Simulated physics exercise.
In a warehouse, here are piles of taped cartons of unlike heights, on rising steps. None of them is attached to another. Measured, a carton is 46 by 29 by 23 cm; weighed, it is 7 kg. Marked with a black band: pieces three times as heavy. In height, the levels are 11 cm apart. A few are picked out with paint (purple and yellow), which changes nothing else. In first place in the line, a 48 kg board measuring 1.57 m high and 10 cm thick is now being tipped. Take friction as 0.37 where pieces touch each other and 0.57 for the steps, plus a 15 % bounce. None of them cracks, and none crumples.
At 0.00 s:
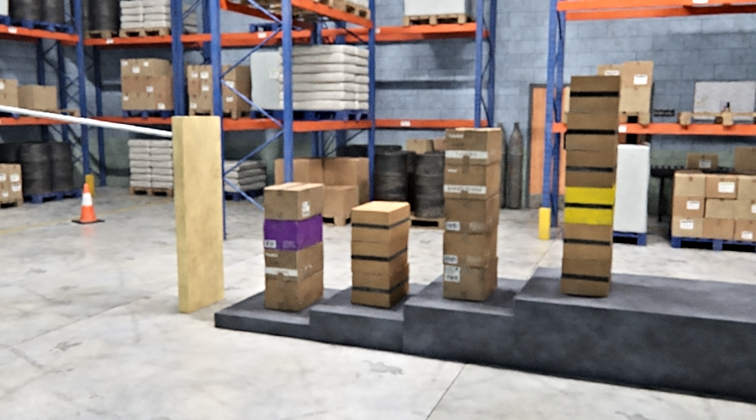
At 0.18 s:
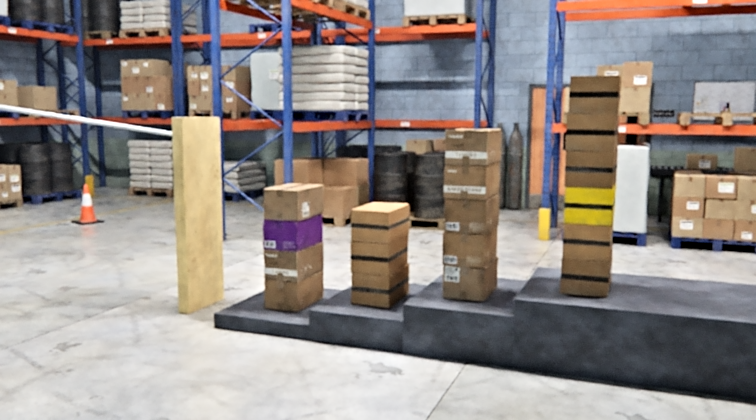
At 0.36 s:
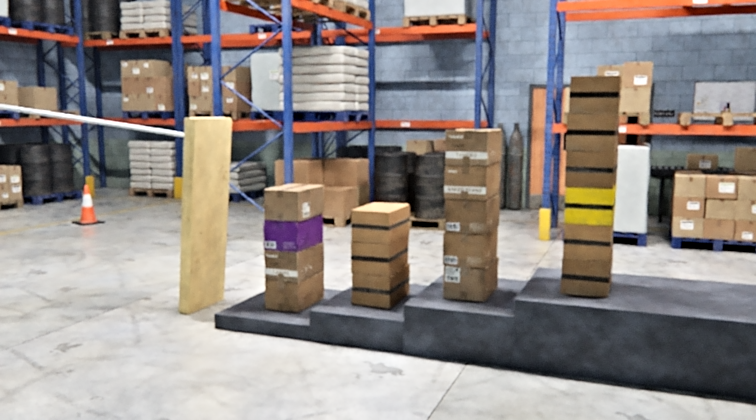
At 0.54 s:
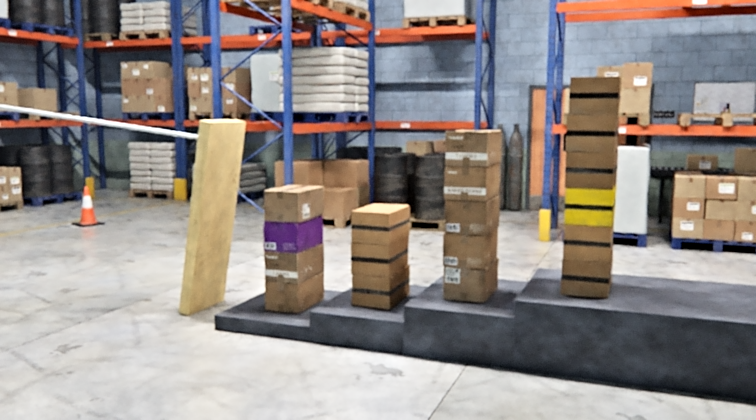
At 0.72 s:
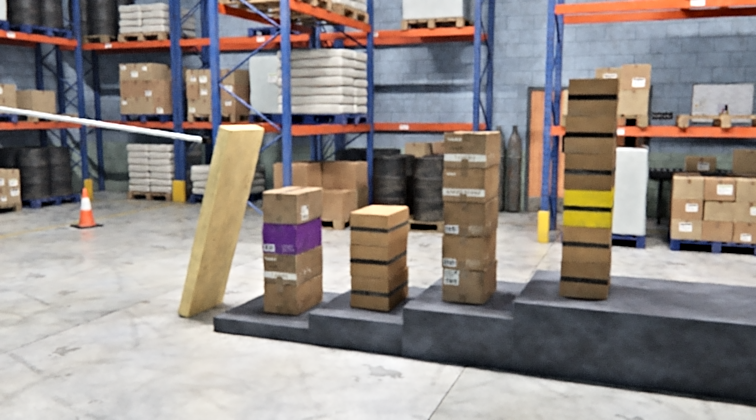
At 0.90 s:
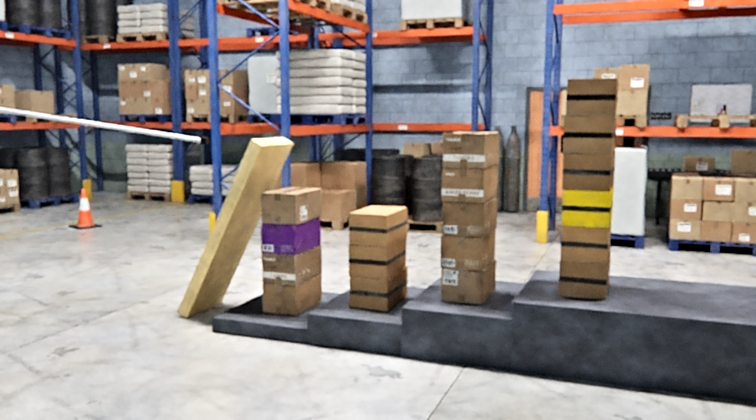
In a warehouse with blue and orange racking, the view looks slightly down across a pale concrete floor, drifting very slightly. A wooden board stands left of four stacks of taped brown cartons on dark rising steps, the leftmost with a purple band, the rightmost a yellow one. A pale pole pushes in from the left against the board and stops, while the board leans further rightward toward the undisturbed stacks.
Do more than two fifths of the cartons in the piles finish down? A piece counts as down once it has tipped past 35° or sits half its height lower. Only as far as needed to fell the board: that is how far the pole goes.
No.
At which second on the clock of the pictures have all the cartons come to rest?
Around 2.5 seconds.
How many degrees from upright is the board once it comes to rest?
Roughly 55 degrees off upright.
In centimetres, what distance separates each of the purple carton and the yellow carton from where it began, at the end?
So purple shifts 40 cm, while yellow shifts 0 cm.
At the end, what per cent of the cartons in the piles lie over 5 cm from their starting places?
Result: 30 per cent.
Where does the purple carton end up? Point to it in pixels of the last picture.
Last frame, centre at roughly (339, 246).
After 1.02 s, board 35° from upright; none of the 18 cartons down, 1 disturbed.
After 1.20 s, board 43° from upright; none of the 18 cartons down, 3 disturbed; purple carton leaning 6°.
After 1.50 s, board 50° from upright; 1 of the 18 cartons down; purple carton leaning 17°.
After 2.02 s, board 53° from upright; 2 of the 18 cartons down; purple carton leaning 29°.
At rest (2.6 s), board 53° from upright; 2 of the 18 cartons down; purple carton leaning 29°; yellow carton unmoved. That is 11 per cent. As the last picture would show them, middles, purple carton near (339, 245), yellow carton near (588, 205).
